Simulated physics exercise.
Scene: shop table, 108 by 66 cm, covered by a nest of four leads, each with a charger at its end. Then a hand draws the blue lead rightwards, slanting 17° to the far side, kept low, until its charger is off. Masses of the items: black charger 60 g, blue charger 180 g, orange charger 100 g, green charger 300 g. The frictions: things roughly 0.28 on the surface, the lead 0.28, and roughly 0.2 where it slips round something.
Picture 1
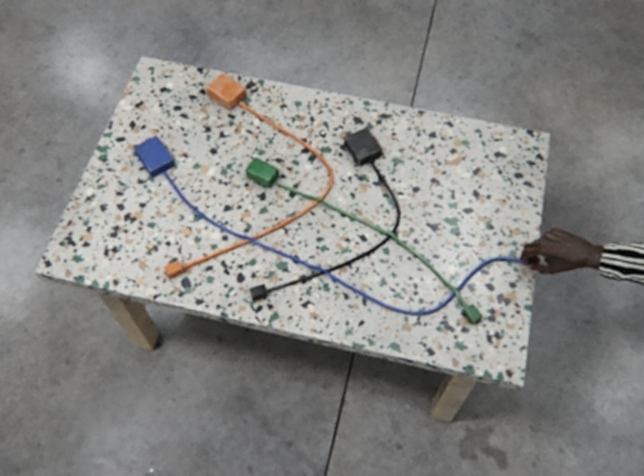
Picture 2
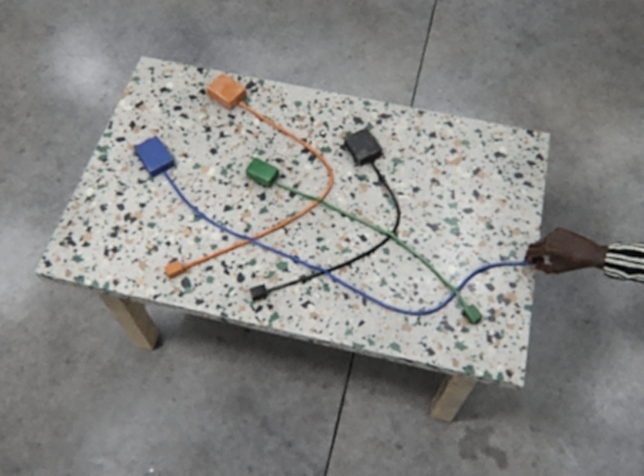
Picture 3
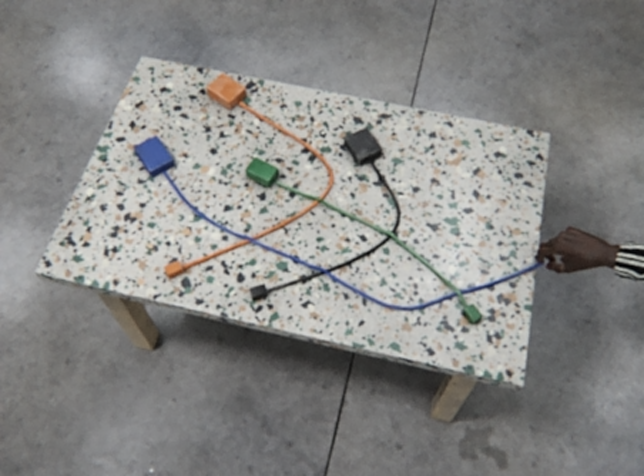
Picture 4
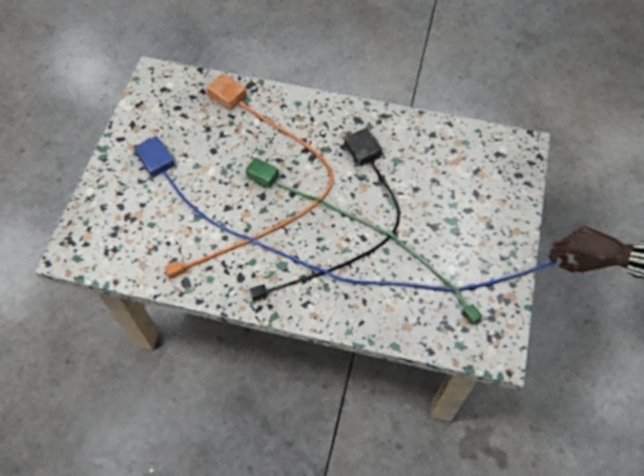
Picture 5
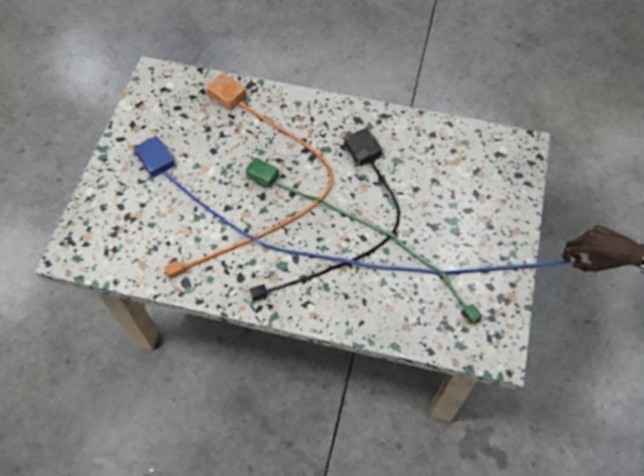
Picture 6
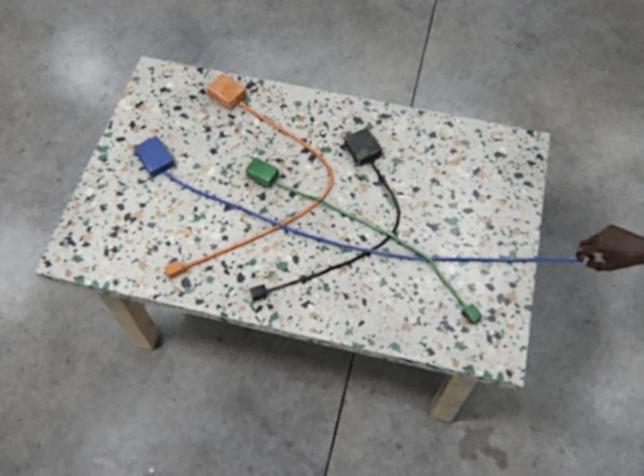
A blue lead was pulled to the right by a hand at the edge of a speckled table, its curve straightening across the green, black and orange leads, while the chargers stayed still.
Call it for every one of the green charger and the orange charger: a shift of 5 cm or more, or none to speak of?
My call: Green charger shifts; orange charger none to speak of.
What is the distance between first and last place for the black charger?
Black charger: Around 2 centimetres.
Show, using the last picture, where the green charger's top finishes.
It comes to rest close to (381, 180).
Next, the blue lead's tail end at (276, 188); green charger 6 cm off its start, blue charger 27 cm off its start, green plug 2 cm off its start.
Then, the blue lead's tail end at (404, 211); green charger 10 cm off its start, blue charger 57 cm off its start, orange plug 3 cm off its start.
After that, the blue lead's tail end at (535, 212); green charger 12 cm off its start at (311, 172), blue charger 87 cm off its start at (519, 213), green plug 27 cm off its start at (546, 228).
Later, the blue lead has left the top; green charger 28 cm off its start, blue charger over the edge, green plug over the edge.
At the end, the blue lead has left the top; green charger 28 cm off its start at (381, 180), orange charger 0 cm off its start at (226, 87), blue charger over the edge, green plug over the edge.
